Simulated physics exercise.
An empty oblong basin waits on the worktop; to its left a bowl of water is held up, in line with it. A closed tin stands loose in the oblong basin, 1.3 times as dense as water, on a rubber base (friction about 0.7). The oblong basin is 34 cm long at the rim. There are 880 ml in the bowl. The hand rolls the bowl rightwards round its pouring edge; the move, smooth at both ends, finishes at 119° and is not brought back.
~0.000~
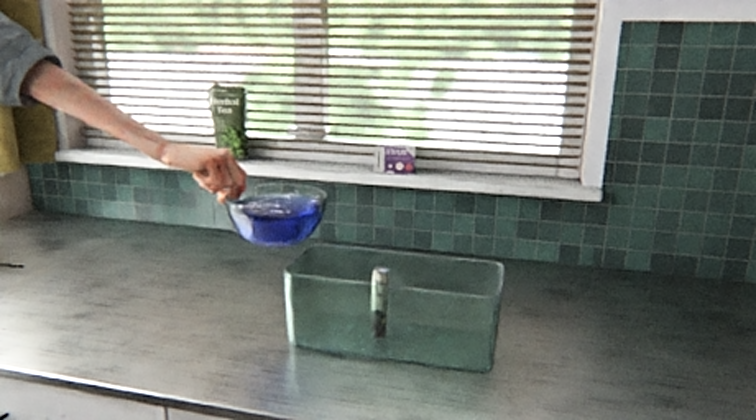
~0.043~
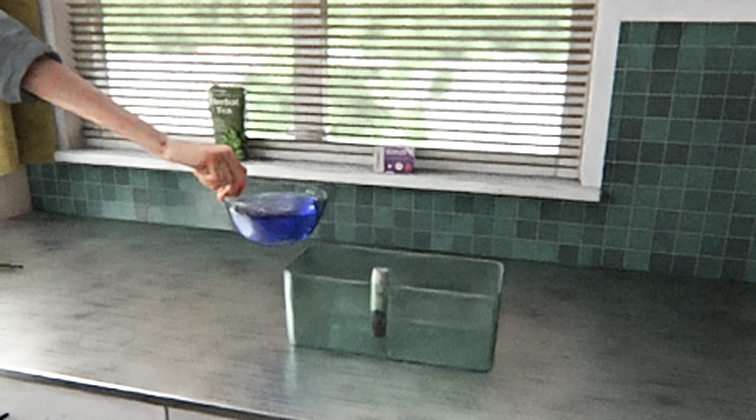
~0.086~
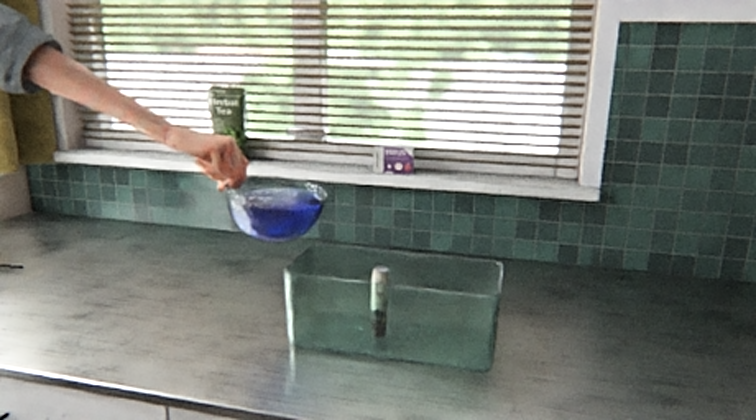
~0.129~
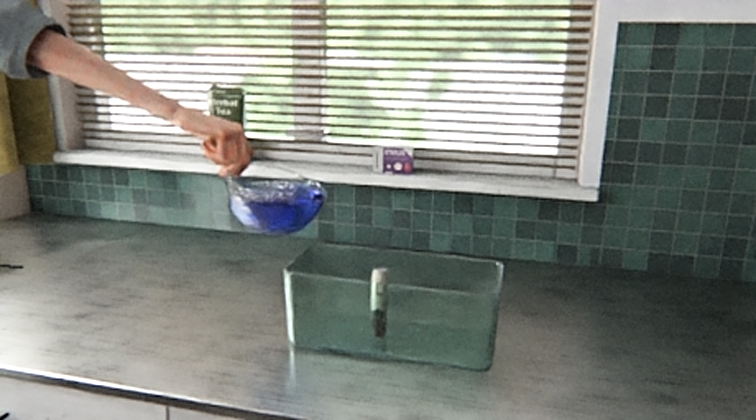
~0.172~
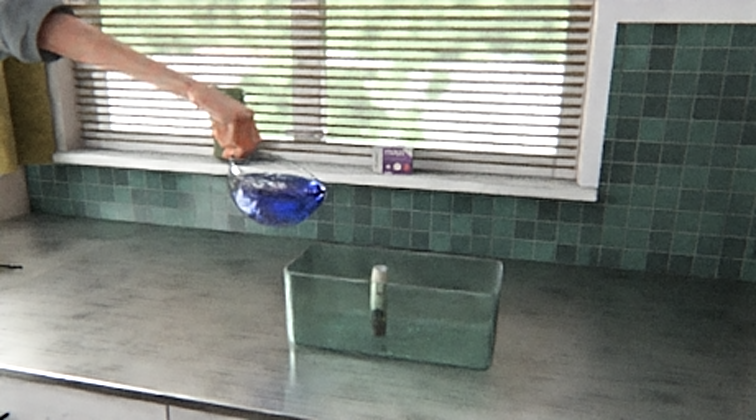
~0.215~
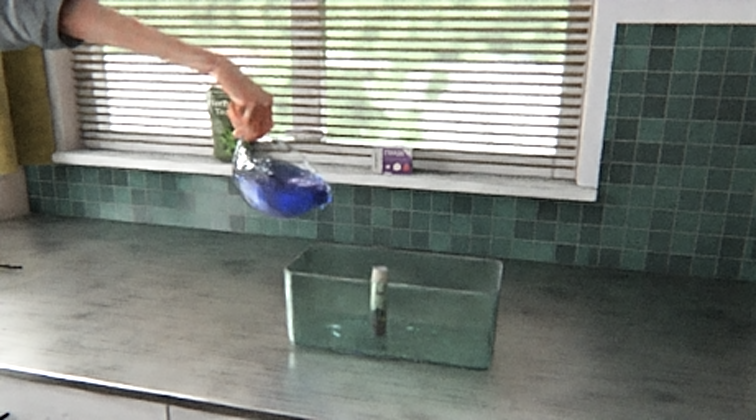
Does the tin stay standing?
It keeps standing.
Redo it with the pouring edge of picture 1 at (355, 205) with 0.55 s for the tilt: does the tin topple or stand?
Then it topples.
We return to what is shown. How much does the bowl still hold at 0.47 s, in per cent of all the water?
About 18 per cent.
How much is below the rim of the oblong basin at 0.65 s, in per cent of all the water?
Some 98 per cent.
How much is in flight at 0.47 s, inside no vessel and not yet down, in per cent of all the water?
About 64 per cent.
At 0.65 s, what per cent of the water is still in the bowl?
About 0 per cent.
Then, 0.47 s in, the tilt is 112° and 18 per cent is still to pour; the tin stands where it began.
Then, 0.65 s in, the tilt is 119° and 0 per cent is still to pour; the tin stands where it began.
Then, 0.84 s in, the tilt is 119° and 0 per cent is still to pour; the tin stands where it began.
Then, 1.05 s in, the tilt is 119° and 0 per cent is still to pour; the tin stands where it began.
Finally, the tin stands where it began.
